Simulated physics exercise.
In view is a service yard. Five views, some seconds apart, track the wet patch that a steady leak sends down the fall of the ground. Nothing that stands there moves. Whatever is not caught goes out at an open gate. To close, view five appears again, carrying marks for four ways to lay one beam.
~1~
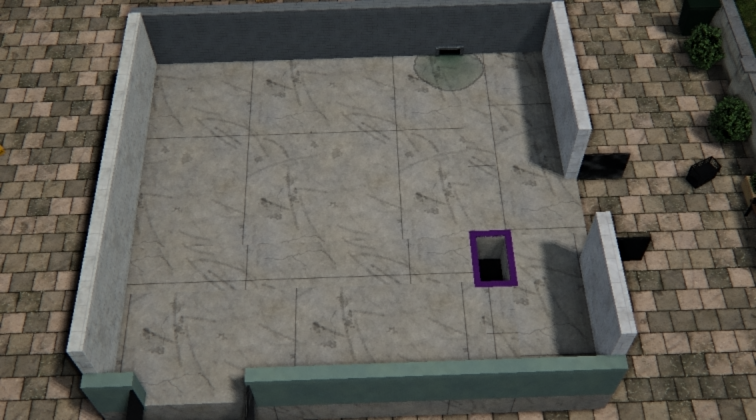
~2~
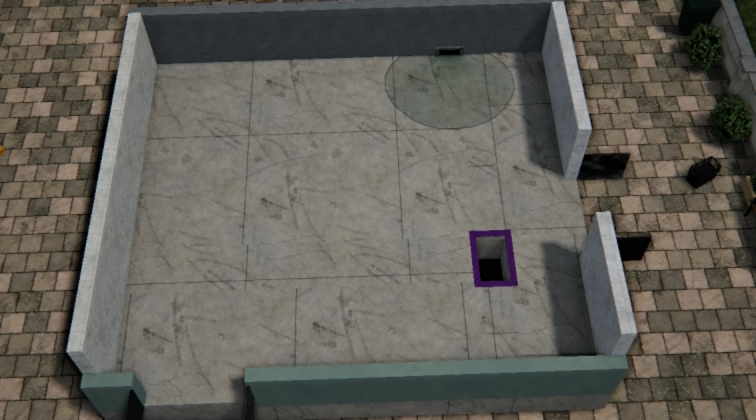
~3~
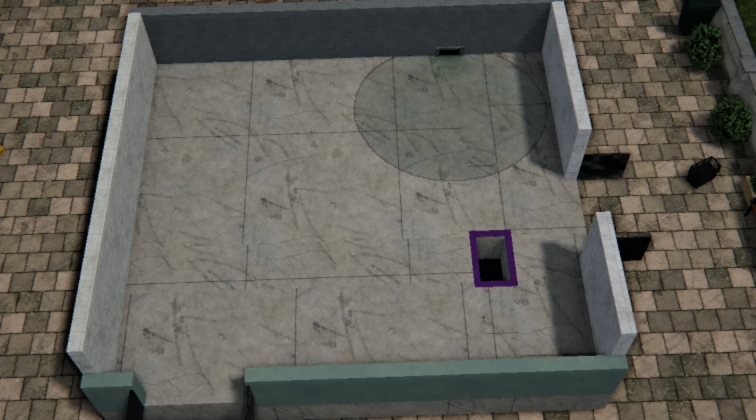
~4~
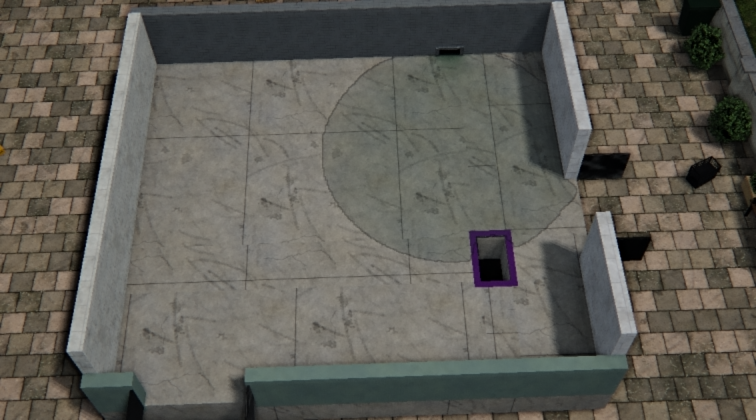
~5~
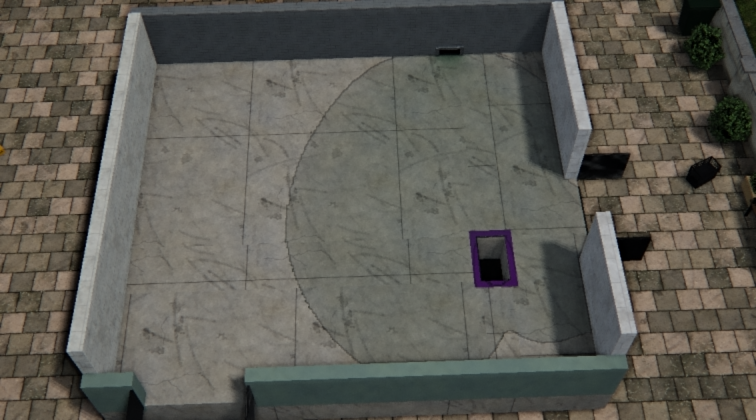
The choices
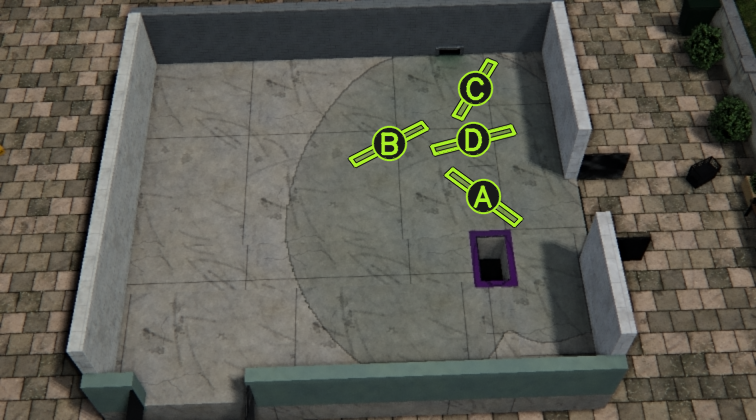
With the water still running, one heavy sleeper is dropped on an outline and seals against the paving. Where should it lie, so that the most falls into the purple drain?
The best place is B.
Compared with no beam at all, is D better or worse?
Worse.
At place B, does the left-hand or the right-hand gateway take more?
More leaves on the left.
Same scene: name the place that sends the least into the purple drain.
The answer is A.
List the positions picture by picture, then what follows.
The first picture shows outfall at (449, 51); purple drain at (493, 258); open gate at (199, 391); open gate at (572, 218); 2 % of the ground under water, visible out to (467, 84); purple drain still dry.
In the second picture, 7 % of the ground under water, visible out to (466, 125); purple drain still dry.
In the third picture, 16 % of the ground under water, visible out to (413, 172); purple drain still dry.
In the fourth picture, 30 % of the ground under water, visible out to (448, 257); purple drain taking water.
In the fifth picture, 49 % of the ground under water, visible out to (377, 347); purple drain taking water.
In lime, A from (449, 172) to (517, 222); B from (353, 162) to (424, 125); C from (457, 117) to (491, 61); D from (433, 150) to (512, 129).
If A is chosen, about 5 % of the stream goes into the purple drain, about 88 % out by the gates.
If B is chosen, about 24 % of the stream goes into the purple drain, about 69 % out by the gates.
If C is chosen, about 11 % of the stream goes into the purple drain, about 80 % out by the gates.
If D is chosen, about 11 % of the stream goes into the purple drain, about 80 % out by the gates.
